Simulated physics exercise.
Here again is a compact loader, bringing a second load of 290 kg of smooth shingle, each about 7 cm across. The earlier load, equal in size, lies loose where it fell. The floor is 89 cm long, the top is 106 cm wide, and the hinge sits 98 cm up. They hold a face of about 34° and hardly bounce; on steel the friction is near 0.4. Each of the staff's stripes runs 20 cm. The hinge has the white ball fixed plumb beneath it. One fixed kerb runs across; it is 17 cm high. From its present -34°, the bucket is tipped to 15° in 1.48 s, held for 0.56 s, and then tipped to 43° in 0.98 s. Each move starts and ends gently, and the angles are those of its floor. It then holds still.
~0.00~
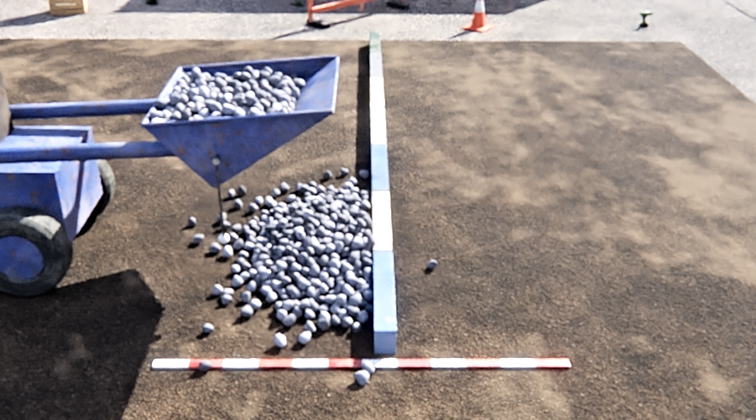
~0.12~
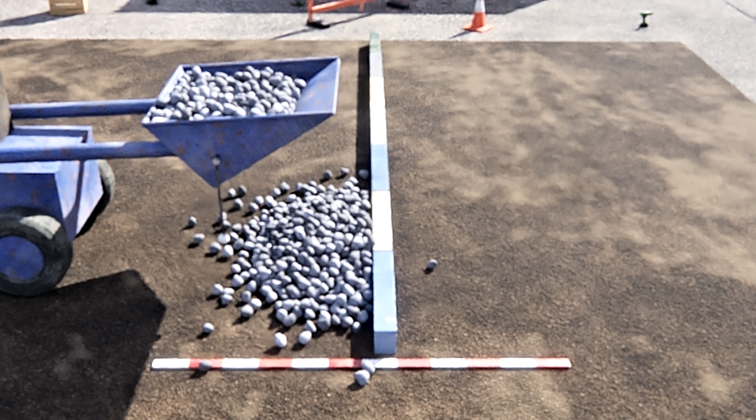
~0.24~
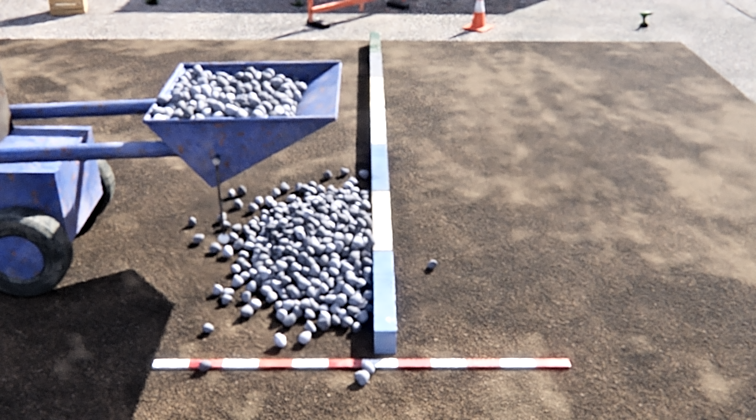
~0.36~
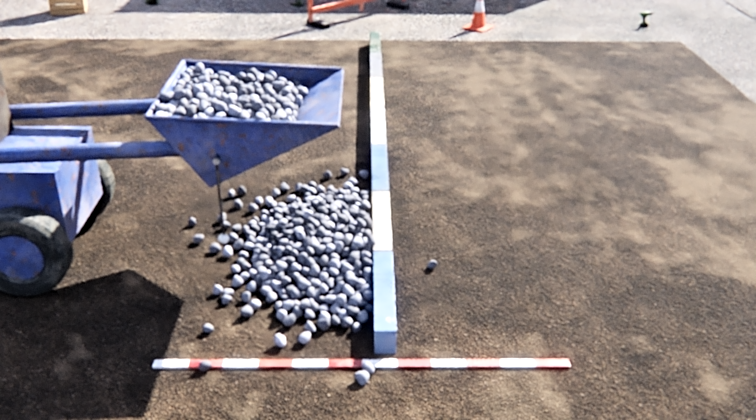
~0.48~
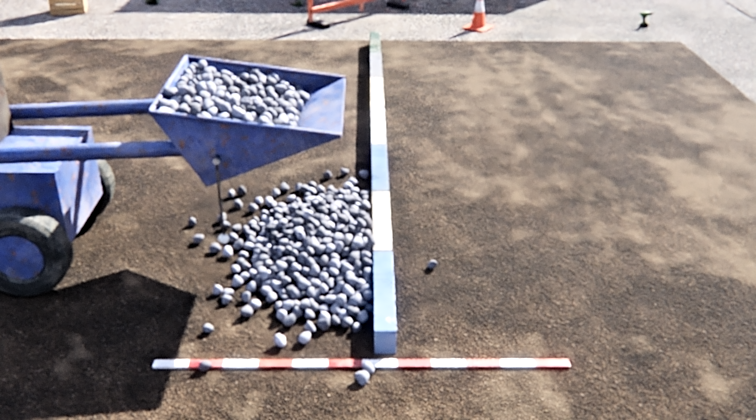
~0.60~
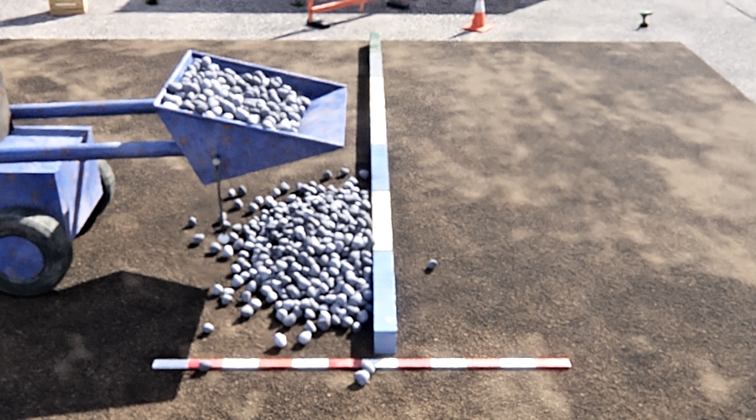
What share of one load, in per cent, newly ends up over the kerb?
28 %.
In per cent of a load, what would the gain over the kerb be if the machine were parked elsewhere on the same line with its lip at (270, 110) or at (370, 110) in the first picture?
About 0 per cent for the first, 60 per cent for the second.
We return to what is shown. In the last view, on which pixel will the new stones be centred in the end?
Their middle rests near (357, 234).
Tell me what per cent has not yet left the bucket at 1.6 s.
It still holds about 95 per cent.
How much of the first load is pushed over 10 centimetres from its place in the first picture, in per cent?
Close to 0 in a hundred of them.
After 1.1 s the floor is at 7°; in per cent of one load, 100 in the bucket, 100 on this side of the kerb; the foremost stones are at (377, 257).
After 1.6 s the floor is at 15°; in per cent of one load, 93 in the bucket, 107 on this side of the kerb; the foremost stones are at (377, 257).
After 3.5 s the floor is at 43°; in per cent of one load, 0 in the bucket, 173 on this side of the kerb, 28 over the kerb; the foremost stones are at (557, 237).
After 5.9 s the floor is at 43°; in per cent of one load, 0 in the bucket, 173 on this side of the kerb, 28 over the kerb; the foremost stones are at (557, 237). Net gain over the kerb, 28.
